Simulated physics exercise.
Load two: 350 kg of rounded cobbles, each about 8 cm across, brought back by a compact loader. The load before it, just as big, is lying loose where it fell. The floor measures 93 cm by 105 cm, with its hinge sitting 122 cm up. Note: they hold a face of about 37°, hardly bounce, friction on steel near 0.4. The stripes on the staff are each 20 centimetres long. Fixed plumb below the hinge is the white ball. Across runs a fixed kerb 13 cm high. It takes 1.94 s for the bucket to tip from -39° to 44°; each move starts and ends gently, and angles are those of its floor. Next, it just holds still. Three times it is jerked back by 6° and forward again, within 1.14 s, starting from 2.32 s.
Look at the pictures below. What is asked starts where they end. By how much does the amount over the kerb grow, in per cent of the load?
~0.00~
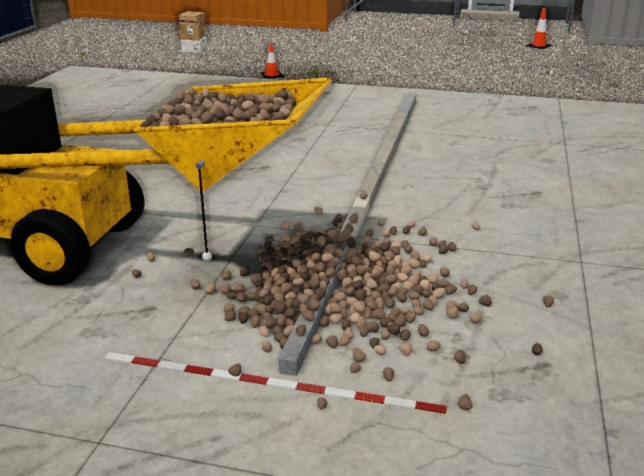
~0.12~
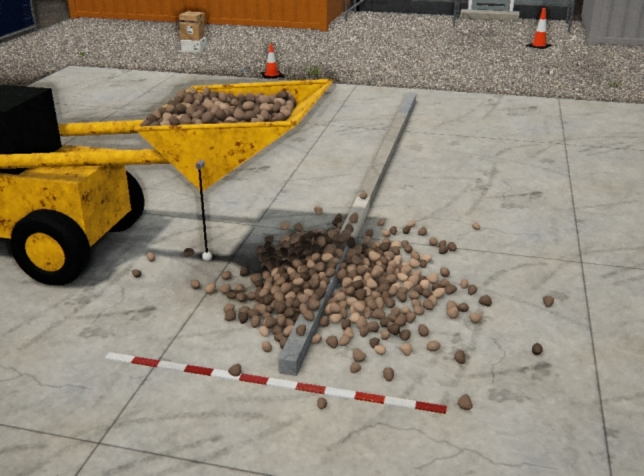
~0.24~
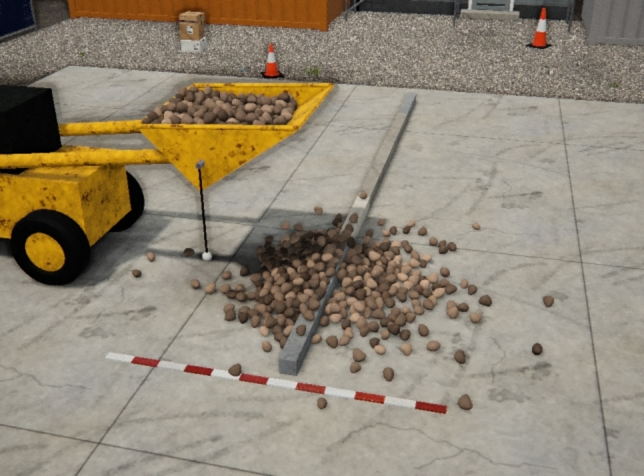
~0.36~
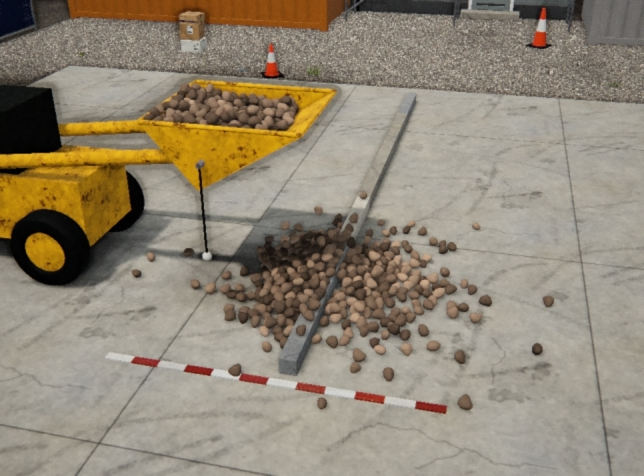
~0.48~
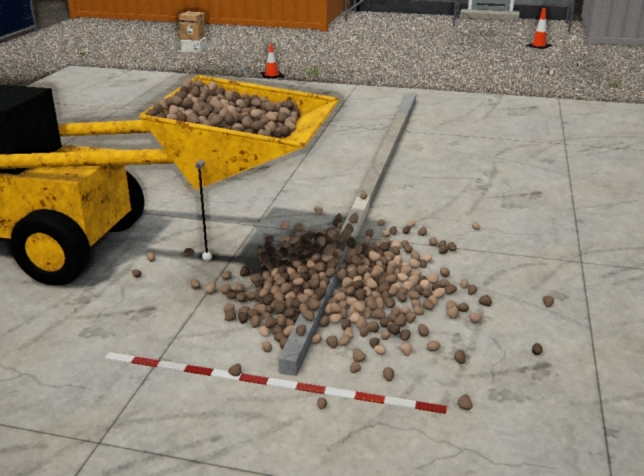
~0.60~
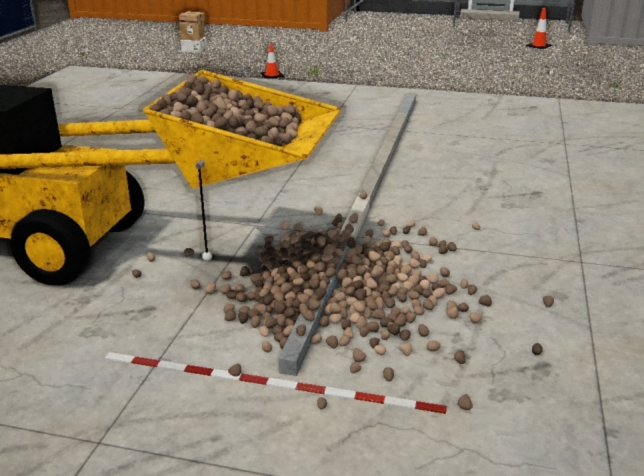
About 62 per cent.
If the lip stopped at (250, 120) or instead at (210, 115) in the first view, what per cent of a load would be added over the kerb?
Case one about 10 %, case two about 0 %.
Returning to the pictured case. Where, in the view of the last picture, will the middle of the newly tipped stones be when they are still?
Their middle is at about (348, 276).
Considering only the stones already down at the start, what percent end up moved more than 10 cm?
Roughly 10 % of them.
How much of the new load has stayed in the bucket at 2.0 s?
Still inside: Some 15 %.
After 1.5 s the floor is at 31°; in per cent of one load, 96 in the bucket, 62 on this side of the kerb, 42 over the kerb; the foremost stones are at (490, 312).
After 2.0 s the floor is at 44°; in per cent of one load, 15 in the bucket, 107 on this side of the kerb, 79 over the kerb; the foremost stones are at (490, 312).
After 3.9 s the floor is at 44°; in per cent of one load, 0 in the bucket, 96 on this side of the kerb, 105 over the kerb; the foremost stones are at (518, 295).
After 6.5 s the floor is at 44°; in per cent of one load, 0 in the bucket, 96 on this side of the kerb, 105 over the kerb; the foremost stones are at (518, 295). Net gain over the kerb, 62.
